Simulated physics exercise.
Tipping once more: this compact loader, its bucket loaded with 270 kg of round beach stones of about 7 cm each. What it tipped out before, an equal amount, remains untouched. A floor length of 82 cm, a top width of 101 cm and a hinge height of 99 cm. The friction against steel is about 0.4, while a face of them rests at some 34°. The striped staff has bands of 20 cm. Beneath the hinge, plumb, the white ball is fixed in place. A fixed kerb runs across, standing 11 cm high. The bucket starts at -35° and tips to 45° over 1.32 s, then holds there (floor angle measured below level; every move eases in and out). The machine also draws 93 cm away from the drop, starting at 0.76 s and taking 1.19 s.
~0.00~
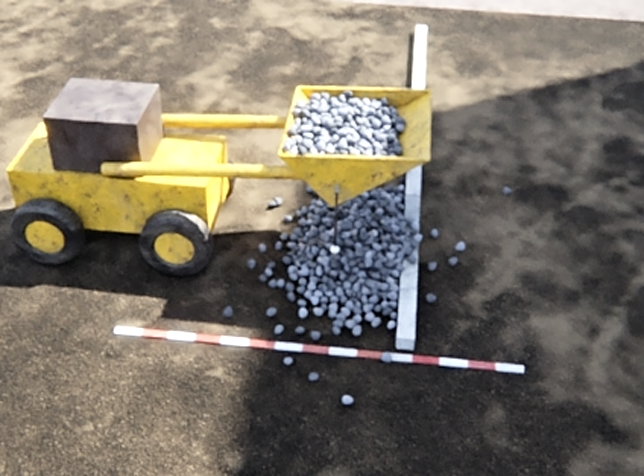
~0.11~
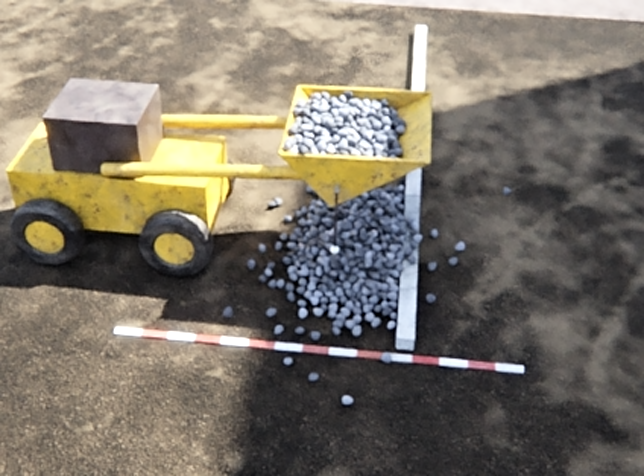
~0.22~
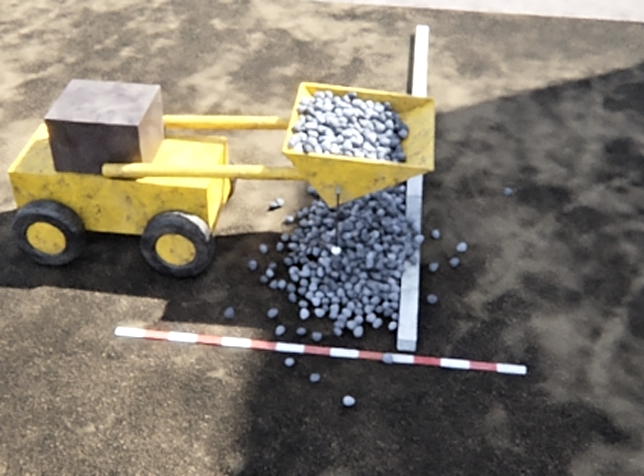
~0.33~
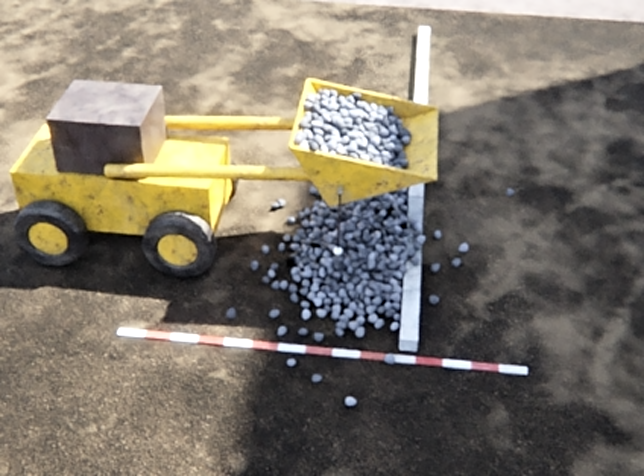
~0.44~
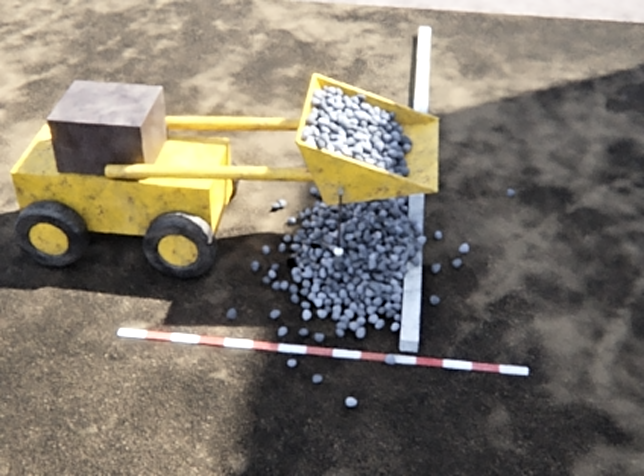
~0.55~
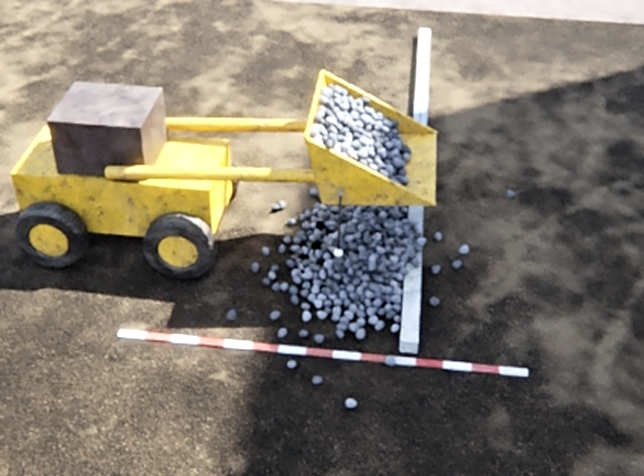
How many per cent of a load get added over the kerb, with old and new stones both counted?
28 %.
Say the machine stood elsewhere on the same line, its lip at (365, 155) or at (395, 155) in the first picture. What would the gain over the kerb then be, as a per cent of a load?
Near 0 in a hundred, then near 10 in a hundred.
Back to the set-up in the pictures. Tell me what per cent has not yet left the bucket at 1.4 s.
About 5 percent is still in there.
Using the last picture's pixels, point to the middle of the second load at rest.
Their middle is at about (385, 244).
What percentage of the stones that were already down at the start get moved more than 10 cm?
Some 10 percent, give or take.
After 1.0 s the floor is at 33°; in per cent of one load, 95 in the bucket, 104 on this side of the kerb, 1 over the kerb; the foremost stones are at (448, 247).
After 1.4 s the floor is at 45°; in per cent of one load, 4 in the bucket, 176 on this side of the kerb, 20 over the kerb; the foremost stones are at (483, 265).
After 2.4 s the floor is at 45°; in per cent of one load, 0 in the bucket, 171 on this side of the kerb, 29 over the kerb; the foremost stones are at (563, 290).
After 4.8 s the floor is at 45°; in per cent of one load, 0 in the bucket, 171 on this side of the kerb, 29 over the kerb; the foremost stones are at (563, 290). Net gain over the kerb, 28.
